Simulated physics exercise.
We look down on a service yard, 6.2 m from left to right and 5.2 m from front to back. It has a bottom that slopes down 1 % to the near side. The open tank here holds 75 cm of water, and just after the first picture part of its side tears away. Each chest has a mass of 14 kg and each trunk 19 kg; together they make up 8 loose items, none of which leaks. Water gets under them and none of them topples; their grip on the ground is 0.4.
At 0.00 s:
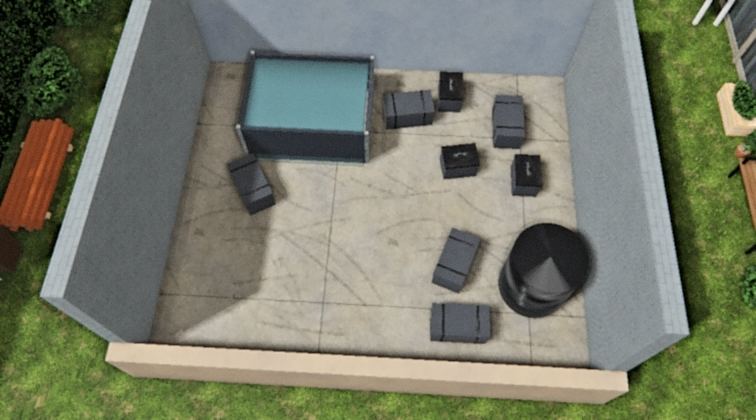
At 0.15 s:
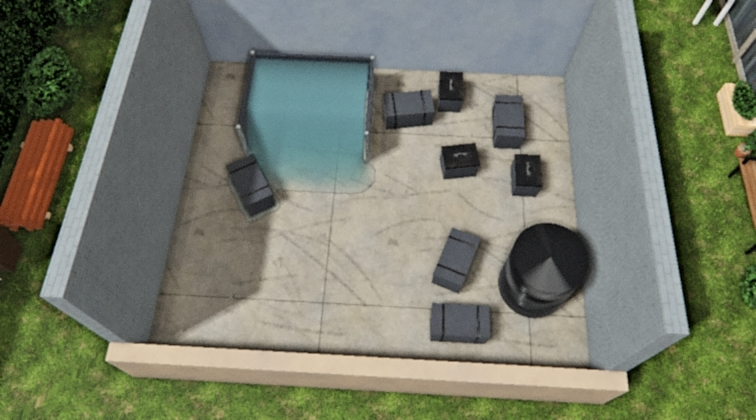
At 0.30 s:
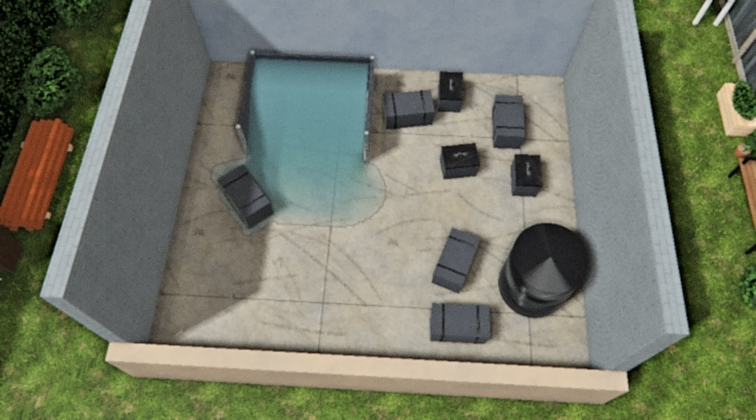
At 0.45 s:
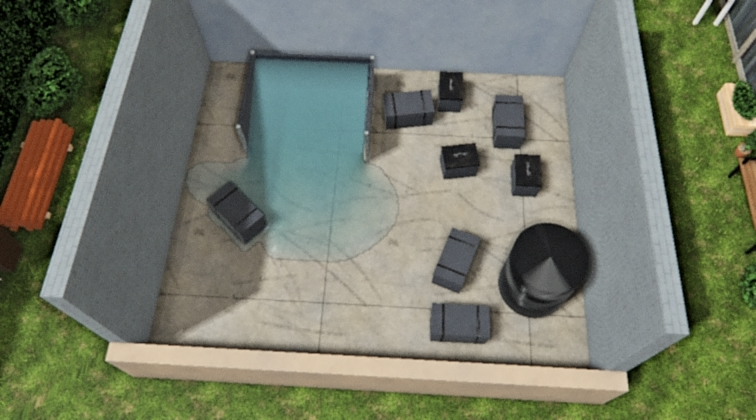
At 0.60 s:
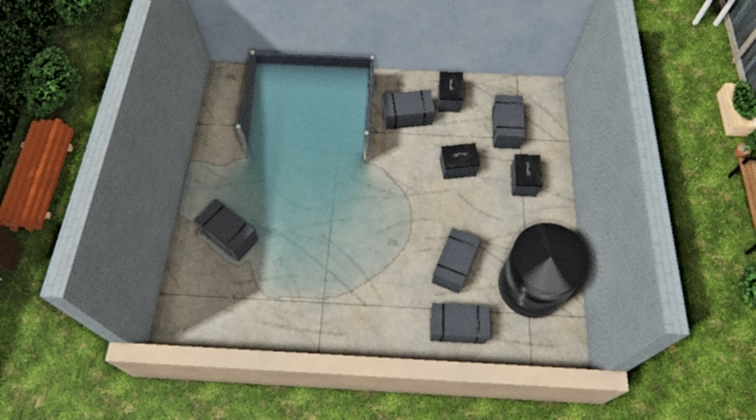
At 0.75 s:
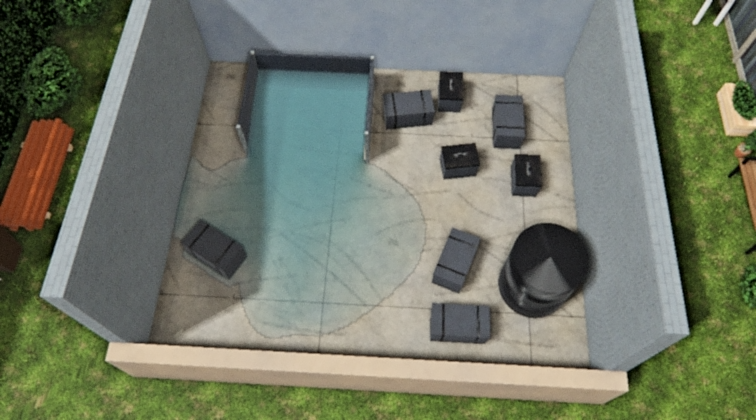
In a walled yard, water spreads from an open tank and pushes one dark trunk down-left.
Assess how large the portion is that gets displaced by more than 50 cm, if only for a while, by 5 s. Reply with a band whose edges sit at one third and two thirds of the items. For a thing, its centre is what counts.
Band: One third to two thirds.
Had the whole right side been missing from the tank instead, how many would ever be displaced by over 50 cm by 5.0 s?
Then it comes to 7.
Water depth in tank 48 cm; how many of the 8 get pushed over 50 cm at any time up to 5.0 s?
Count under that change: 2.
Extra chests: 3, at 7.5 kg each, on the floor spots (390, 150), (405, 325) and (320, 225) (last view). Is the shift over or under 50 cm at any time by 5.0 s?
Order as listed: Inside half a metre / beyond half a metre / beyond half a metre.
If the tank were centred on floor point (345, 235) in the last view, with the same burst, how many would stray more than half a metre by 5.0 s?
Then 3 of them would.
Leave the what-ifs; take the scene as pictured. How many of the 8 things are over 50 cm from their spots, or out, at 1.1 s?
I get 1.
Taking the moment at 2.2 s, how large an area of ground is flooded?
Somewhere about 19 m2, give or take.
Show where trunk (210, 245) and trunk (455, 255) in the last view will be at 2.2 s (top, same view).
Approx. (173, 299); approx. (487, 263).
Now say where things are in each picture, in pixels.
The first frame shows a trunk at (249, 178), on the bottom; a chest at (529, 169), on the bottom; water covers 2.7 m2; 0 of 8 have shifted.
The second frame shows a trunk at (249, 179), on the bottom; a chest at (529, 169), on the bottom; 3.8 m2 under water; 0 of 8 have shifted.
The third frame shows a trunk at (244, 191) rests on the ground, 24 cm from its start; a chest at (529, 169), on the bottom; 5.0 m2 under water; 1 of 8 have shifted.
The fourth frame shows a trunk at (235, 207) rests on the ground, 53 cm from its start; a chest at (529, 169) rests on the ground; water covers 7.0 m2; 1 of 8 have shifted.
The fifth frame shows a trunk at (224, 225), on the bottom, 85 cm from its start; a chest at (529, 169) rests on the ground; water covers 8.9 m2; 1 of 8 have shifted.
The sixth frame shows a trunk at (212, 244), on the bottom, 119 cm from its start; a chest at (529, 169), on the bottom; 10.9 m2 under water; 1 of 8 have shifted.
After 1.1 s 1 of 8 are over 50 cm from their spots; 0 afloat.
After 2.2 s 2 of 8 are over 50 cm from their spots; 1 afloat.
After 3.5 s 2 of 8 are over 50 cm from their spots; 2 afloat.
After 5.0 s 3 of 8 are over 50 cm from their spots, and 3 have been at some point; 3 afloat.
